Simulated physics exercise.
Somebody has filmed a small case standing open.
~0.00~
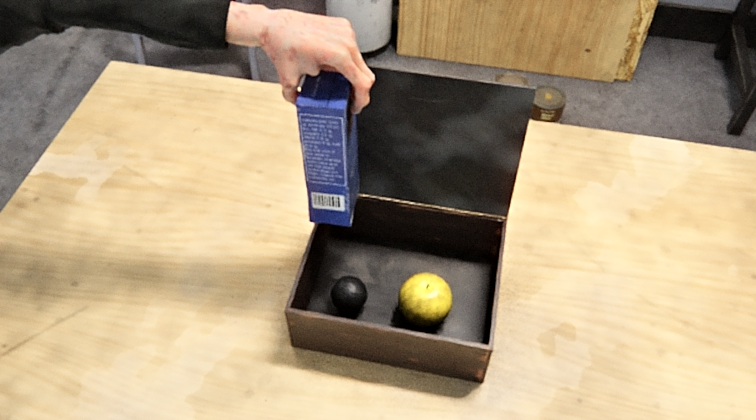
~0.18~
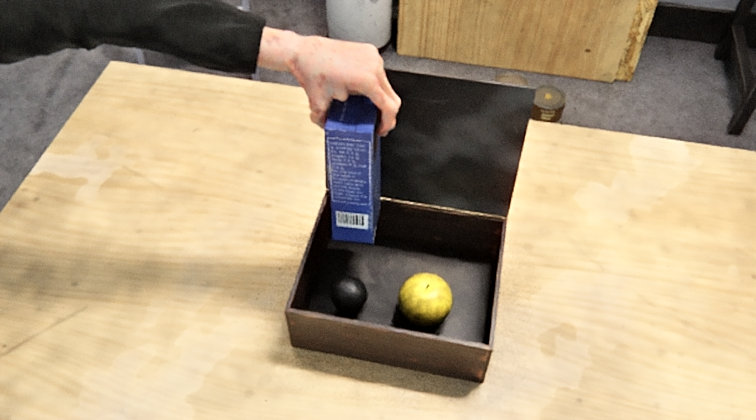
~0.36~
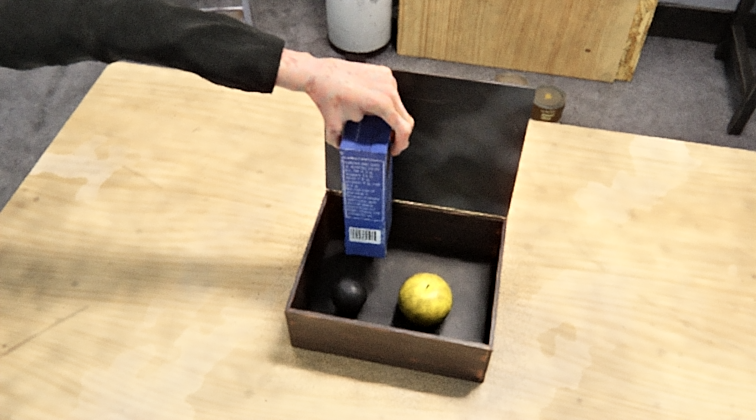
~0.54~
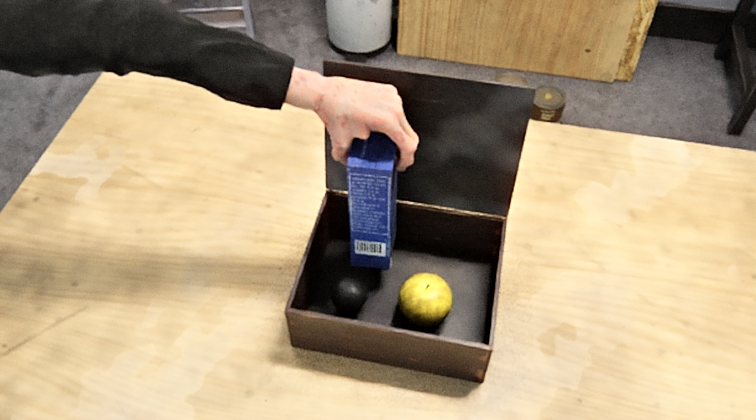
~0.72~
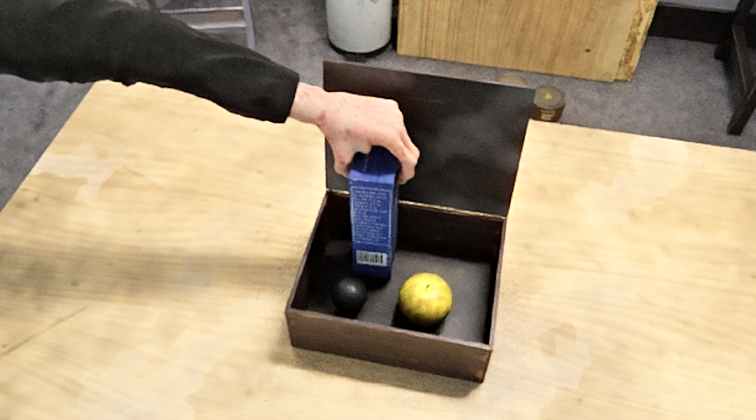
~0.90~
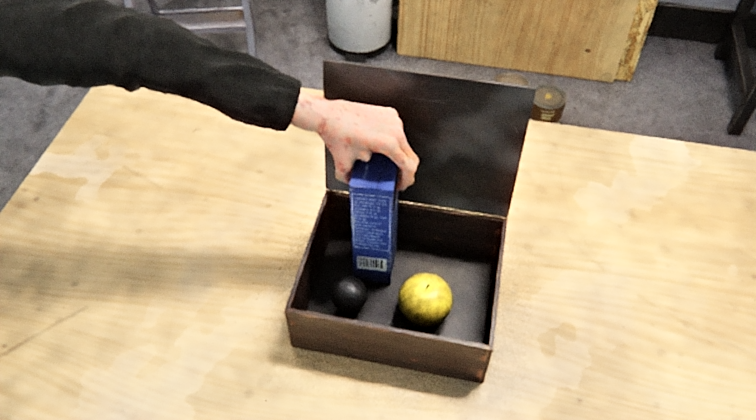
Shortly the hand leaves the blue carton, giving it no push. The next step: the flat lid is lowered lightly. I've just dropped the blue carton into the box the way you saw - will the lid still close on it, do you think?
No, it won't close.
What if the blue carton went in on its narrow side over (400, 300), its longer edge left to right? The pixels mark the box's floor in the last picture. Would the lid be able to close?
That way the lid ends up fully closed.
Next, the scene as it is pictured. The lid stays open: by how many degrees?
Around 20 degrees.
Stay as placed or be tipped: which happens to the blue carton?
Simply put, it gets tilted.
After 2.20 s, lid 81° above the rim.
After 3.10 s, lid 55° above the rim; blue carton tipped 20° from how it was near (371, 240).
After 3.40 s, lid 34° above the rim; blue carton tipped 57° from how it was near (359, 278); black lemon rolled a little.
After 3.60 s, lid 21° above the rim; blue carton tipped 62° from how it was near (353, 266); black lemon rolled about its own width.
At rest (6.5 s), lid 21° above the rim; tipped over in the box, blue carton; the other 2 in place. Seen from the same camera at the end, blue carton near (354, 266).
